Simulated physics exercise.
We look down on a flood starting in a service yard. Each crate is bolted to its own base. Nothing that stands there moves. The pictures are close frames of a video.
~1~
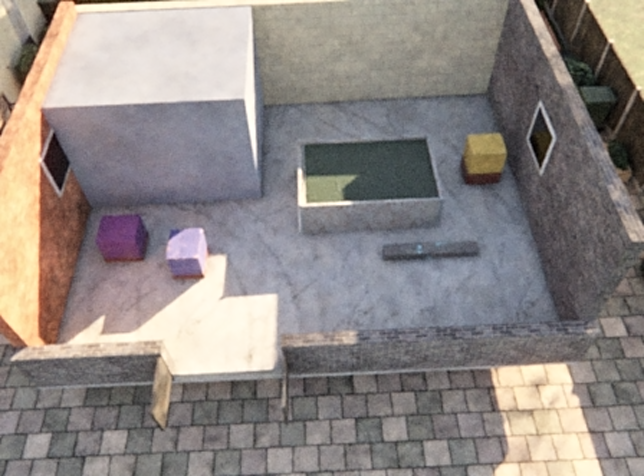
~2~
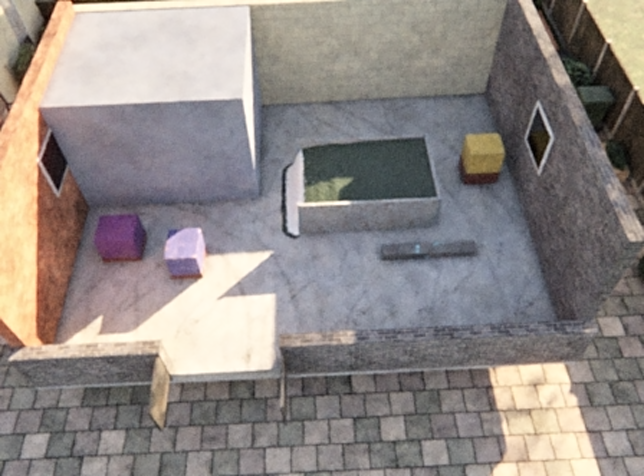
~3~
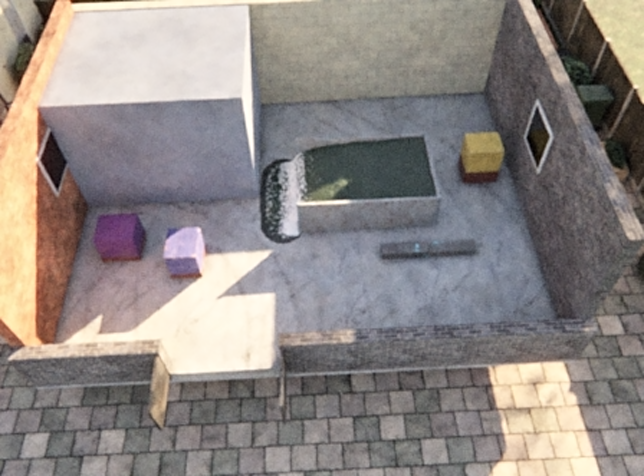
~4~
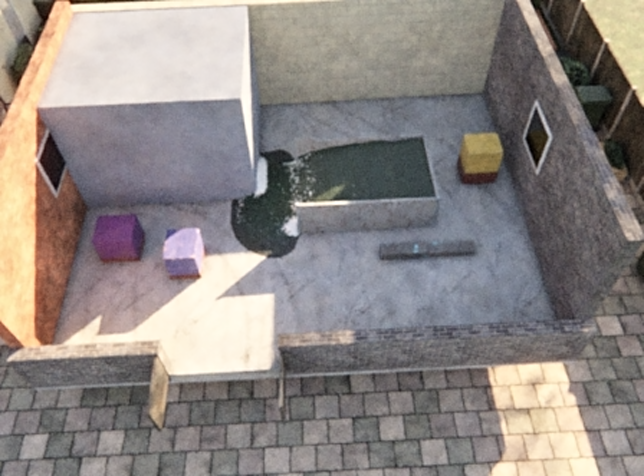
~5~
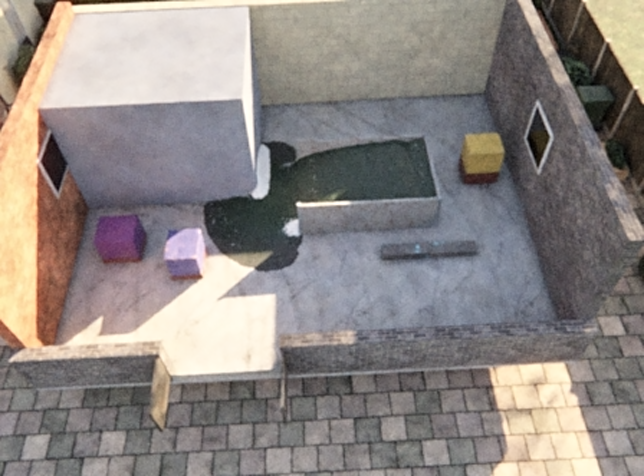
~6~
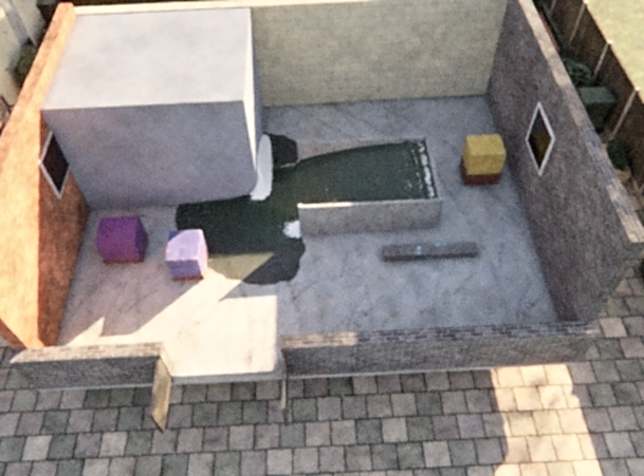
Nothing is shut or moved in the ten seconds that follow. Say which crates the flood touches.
In the end: The yellow crate keeps dry; the purple crate is soaked; the blue crate is soaked.
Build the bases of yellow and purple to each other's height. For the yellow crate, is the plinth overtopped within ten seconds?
In short: Yellow crate ends up wet.
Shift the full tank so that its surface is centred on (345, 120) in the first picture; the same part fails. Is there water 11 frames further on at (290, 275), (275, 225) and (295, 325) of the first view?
As listed: Covered, covered, flooded.
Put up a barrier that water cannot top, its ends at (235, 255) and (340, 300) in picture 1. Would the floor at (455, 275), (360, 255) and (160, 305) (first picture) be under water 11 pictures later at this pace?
As listed: Not flooded, no water, under water.
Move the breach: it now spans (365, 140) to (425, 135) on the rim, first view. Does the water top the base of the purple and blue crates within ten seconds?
My reading: Purple escapes it, blue escapes it.
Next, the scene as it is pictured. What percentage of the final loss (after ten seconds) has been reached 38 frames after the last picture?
I make it 75 per cent.
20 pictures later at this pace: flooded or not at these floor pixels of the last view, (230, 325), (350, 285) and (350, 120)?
As listed: Flooded, not flooded, covered.
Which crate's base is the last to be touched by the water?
The crate marked yellow.
A moment on, water covers 25 % of the floor; the yellow crate not reached, the purple crate water round its plinth, the blue crate water round its plinth.
Next, water covers 40 % of the floor; the yellow crate not reached, the purple crate water round its plinth, the blue crate water round its plinth.
Then, water covers 60 % of the floor; the yellow crate not reached, the purple crate water round its plinth, the blue crate water round its plinth.
Later, water covers 70 % of the floor; the yellow crate water round its plinth, the purple crate water round its plinth, the blue crate water round its plinth.
In the end, water covers 100 % of the floor; the yellow crate stayed above the water, the purple crate was topped, the blue crate was topped.
